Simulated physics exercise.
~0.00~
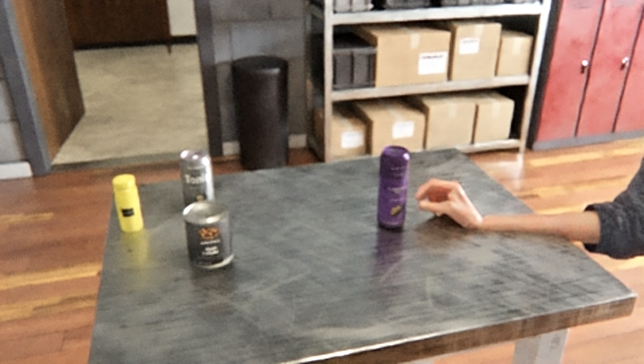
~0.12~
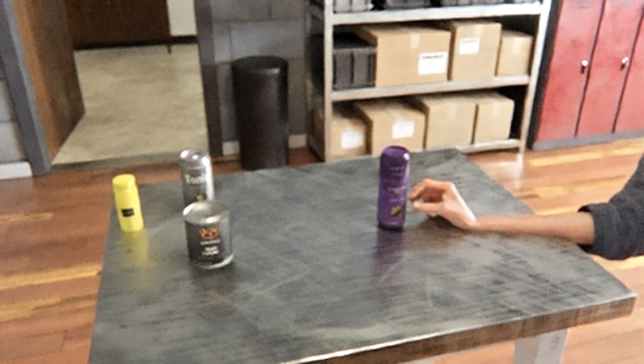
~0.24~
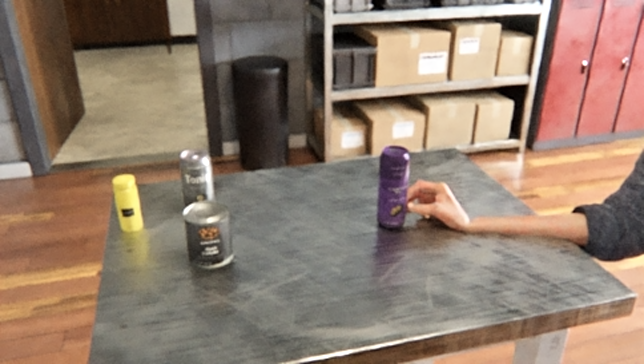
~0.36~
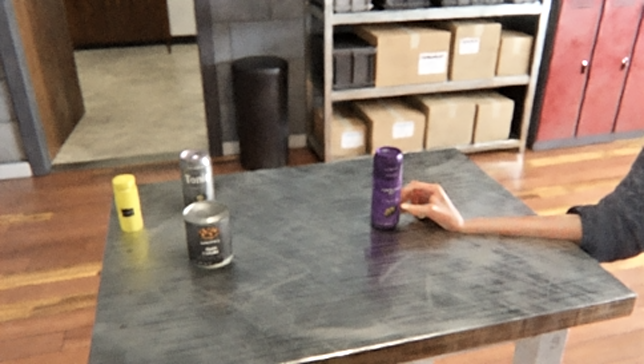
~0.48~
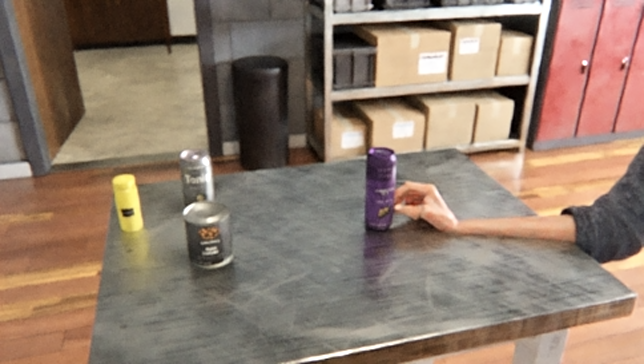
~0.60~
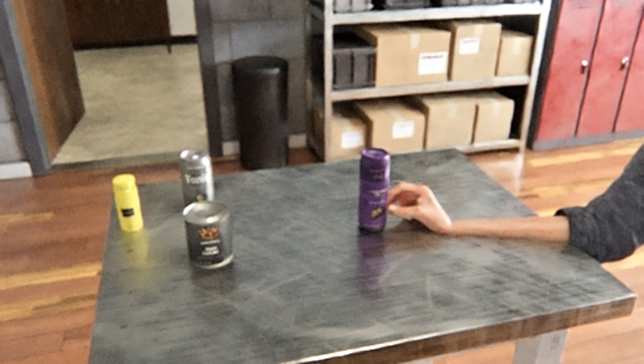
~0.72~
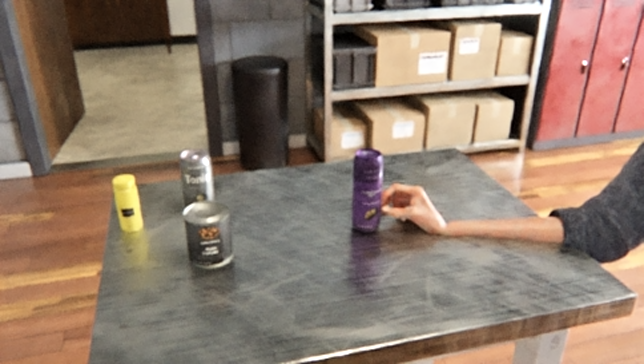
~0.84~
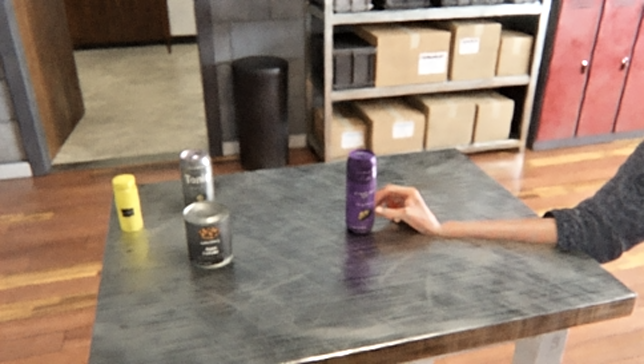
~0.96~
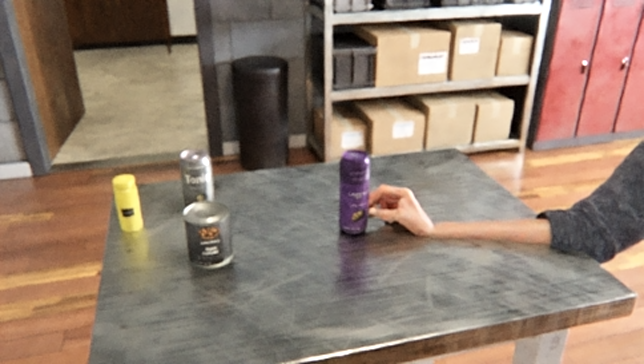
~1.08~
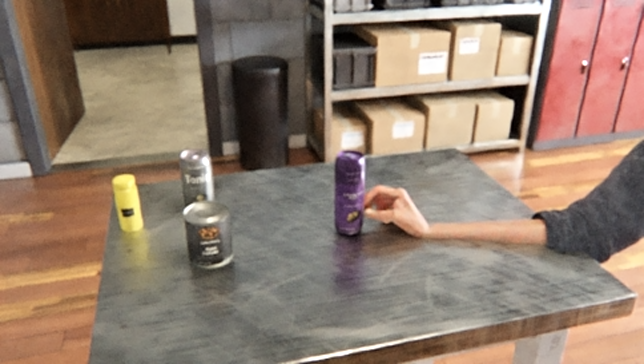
A hand slowly pushes a purple can left across the table, and it stays upright.
